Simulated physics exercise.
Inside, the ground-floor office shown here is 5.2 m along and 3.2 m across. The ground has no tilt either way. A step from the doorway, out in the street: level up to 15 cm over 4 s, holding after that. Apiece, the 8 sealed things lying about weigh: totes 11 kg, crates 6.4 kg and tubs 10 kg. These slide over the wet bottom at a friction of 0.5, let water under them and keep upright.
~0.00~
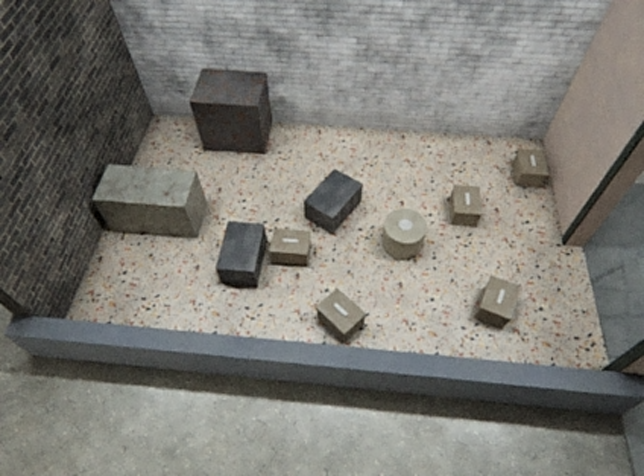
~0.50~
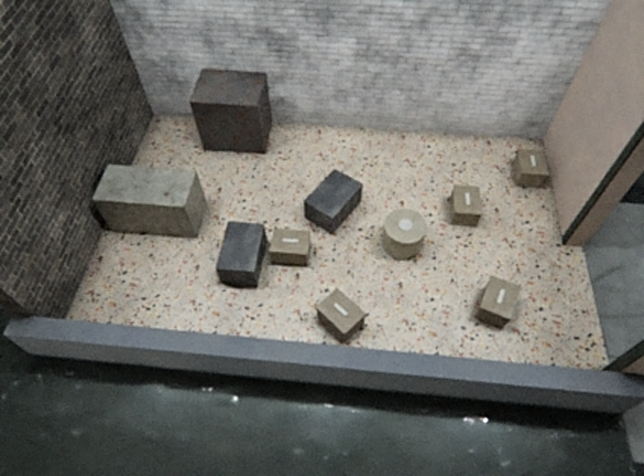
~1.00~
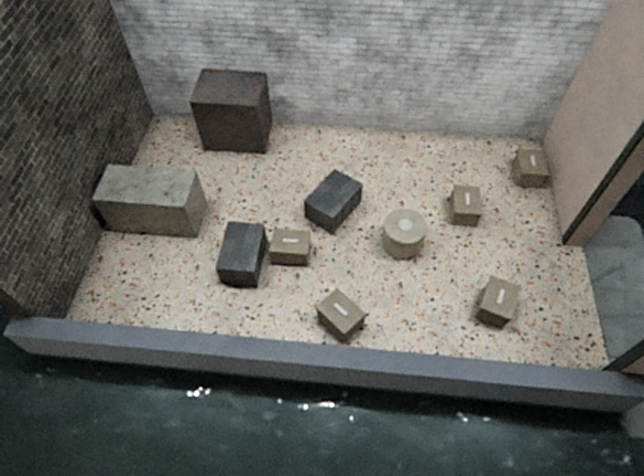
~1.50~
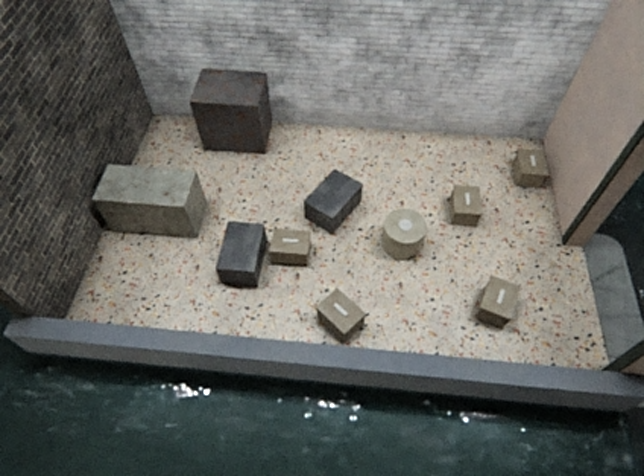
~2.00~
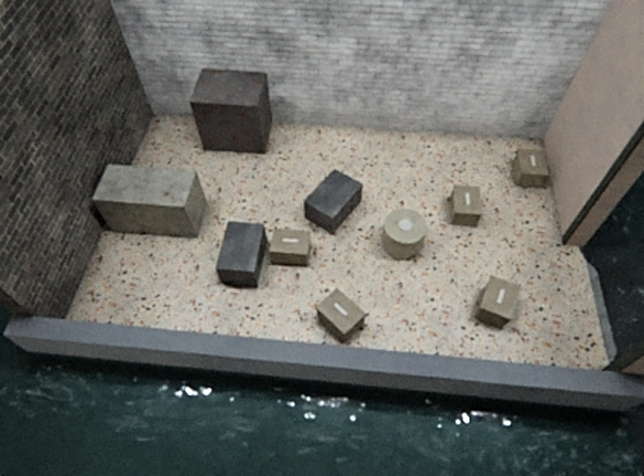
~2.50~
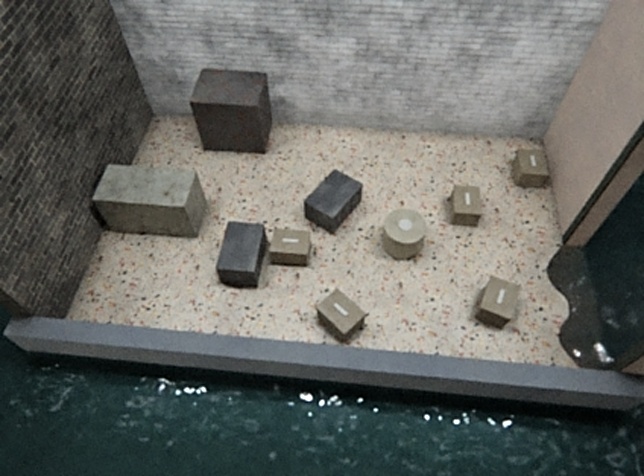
The footage shows a brick-walled room with dark blocks, small crates and a round tub on a speckled floor as dark water covers the ground outside, then edges in at the right side; the objects inside stay still.
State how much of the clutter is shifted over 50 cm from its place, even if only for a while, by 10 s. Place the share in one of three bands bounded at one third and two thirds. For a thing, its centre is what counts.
It goes in the band one third to two thirds.
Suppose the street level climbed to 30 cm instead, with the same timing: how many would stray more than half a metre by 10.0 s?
Then 7.
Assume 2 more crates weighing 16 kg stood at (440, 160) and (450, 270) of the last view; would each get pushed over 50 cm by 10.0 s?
Note: Item 1 below threshold; item 2 above threshold.
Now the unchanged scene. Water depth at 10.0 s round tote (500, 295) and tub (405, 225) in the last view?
Close to 9 and 5 centimetres.
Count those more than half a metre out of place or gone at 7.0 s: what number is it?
The number I get is 2.
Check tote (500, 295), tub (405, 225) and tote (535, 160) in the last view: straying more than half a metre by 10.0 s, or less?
Beyond, beyond, within.
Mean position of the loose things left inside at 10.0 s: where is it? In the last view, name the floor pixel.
Centred roughly on (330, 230).
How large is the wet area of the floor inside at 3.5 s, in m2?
Roughly 1.5 m2.
After 3.5 s 0 of 8 are over 50 cm from their spots; 0 afloat.
After 4.5 s 0 of 8 are over 50 cm from their spots; 0 afloat.
After 7.0 s 2 of 8 are over 50 cm from their spots; 0 afloat.
After 10.0 s 3 of 8 are over 50 cm from their spots, and 3 have been at some point; 1 afloat.
